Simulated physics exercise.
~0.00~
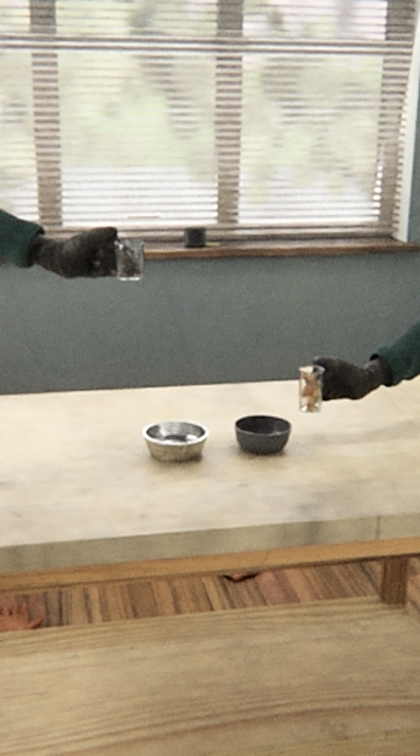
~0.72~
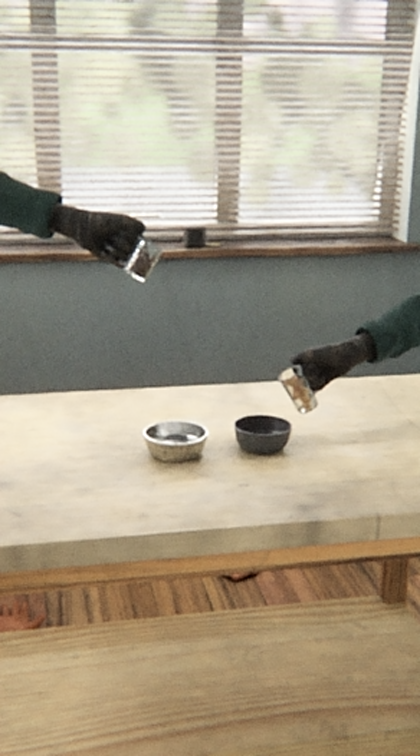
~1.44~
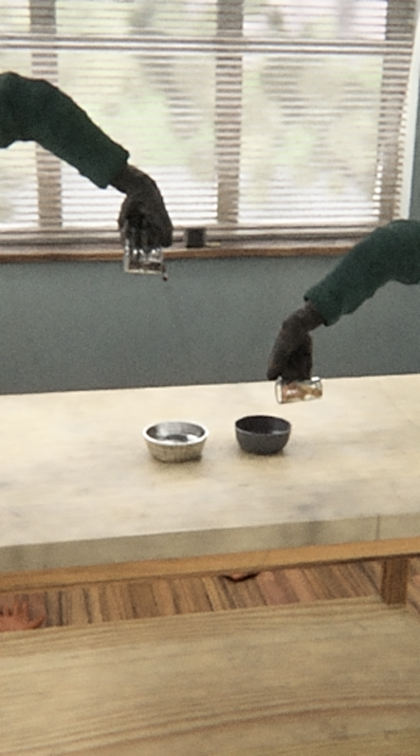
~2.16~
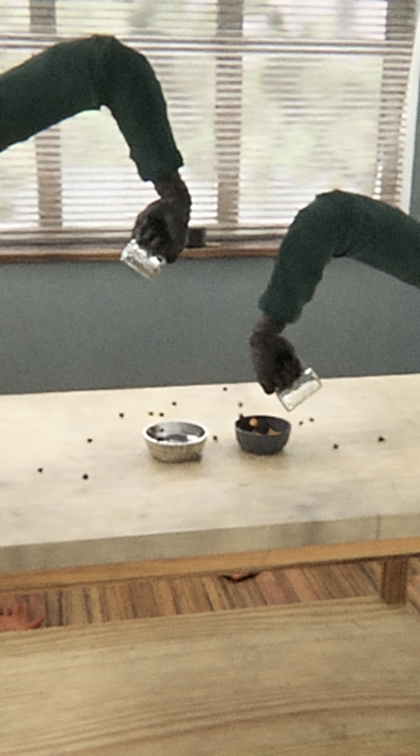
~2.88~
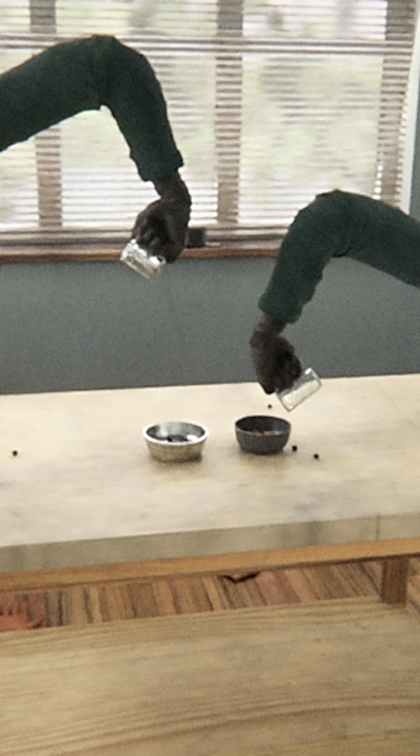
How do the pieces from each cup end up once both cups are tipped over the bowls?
Some of the dark pieces from the left cup land in the silver bowl while others scatter outside it. The pieces from the right cup all end up in the dark bowl.
